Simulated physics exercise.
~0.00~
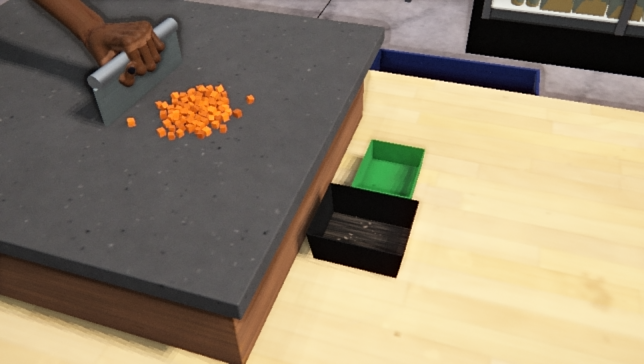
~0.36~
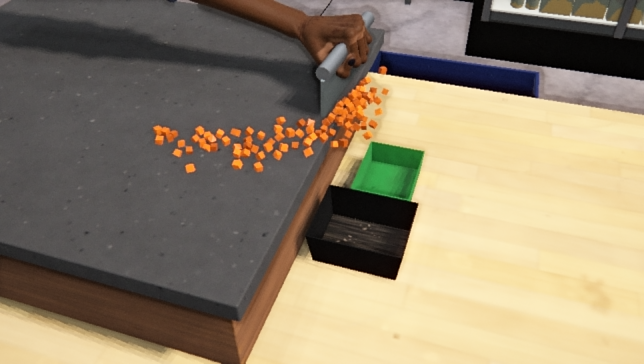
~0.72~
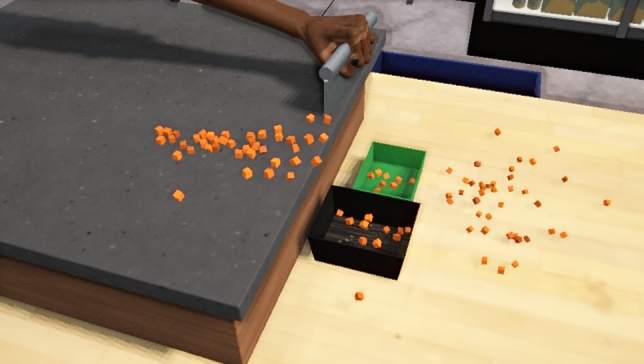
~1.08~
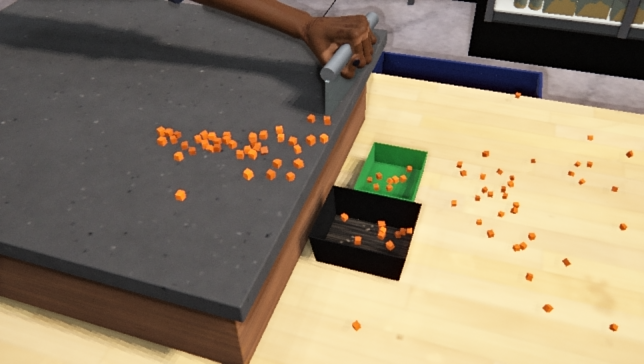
A hand gripping a flat grey scraper pushes a pile of small orange carrot cubes rightward across a dark stone slab. As the blade sweeps along, the pile stretches into a loose trail, with many cubes bunching against it near the slab's edge. The scraper halts at the edge, and the leading cubes spill over. Some drop into the green tin and the black tin below, while many more miss and scatter across the pale wooden counter. The stray cubes spread farther to the right, and a sizeable group remains strewn on the slab beside the still hand.
